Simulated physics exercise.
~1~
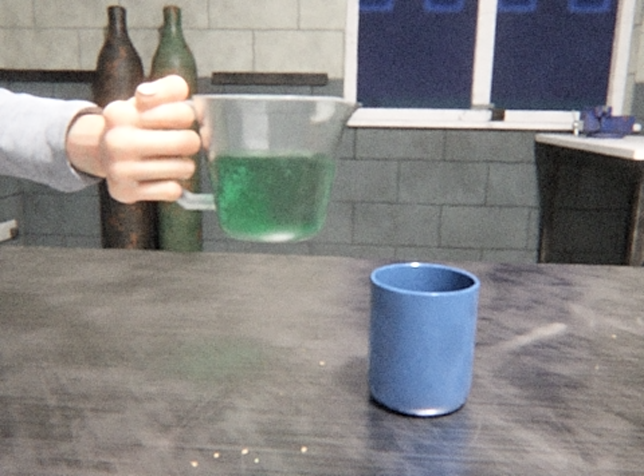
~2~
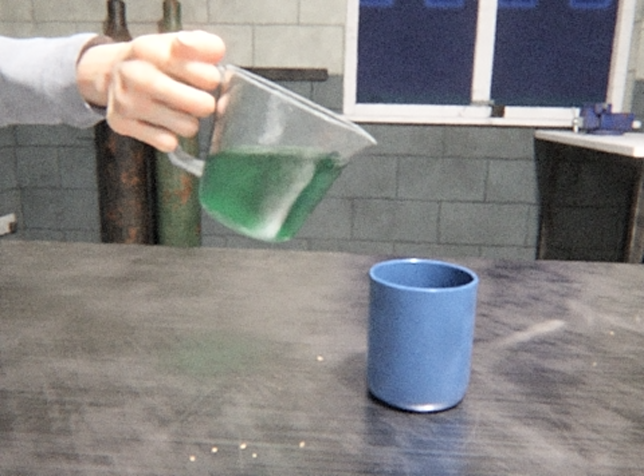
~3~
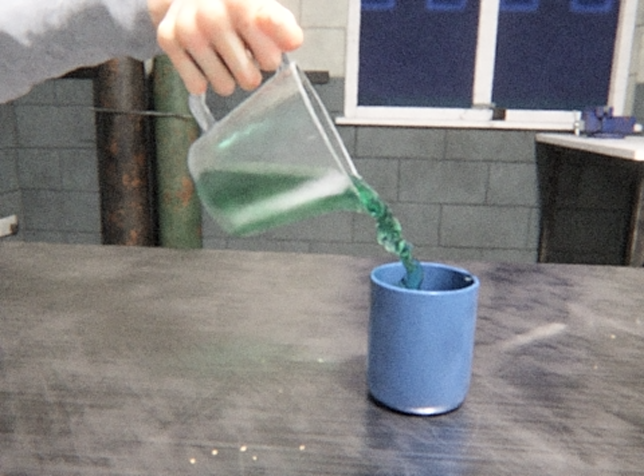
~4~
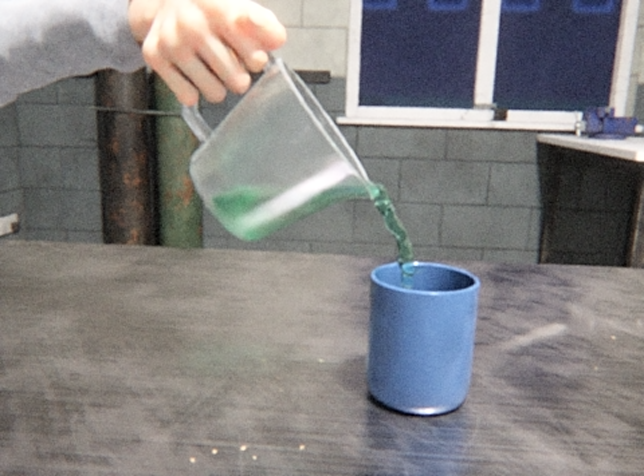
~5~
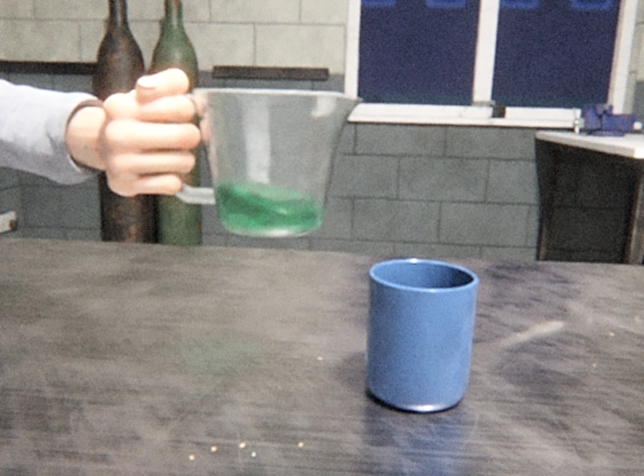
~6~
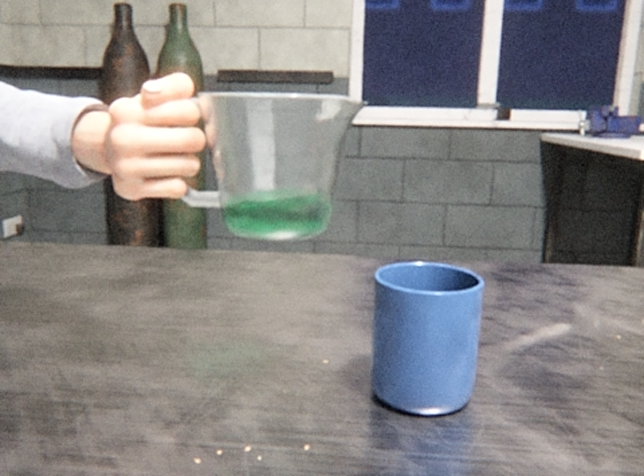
We see a hand tilt a clear jug of green liquid to the right above a blue mug on a dark table, pouring a stream into it, then turn the jug upright again with a little green liquid left in the bottom.
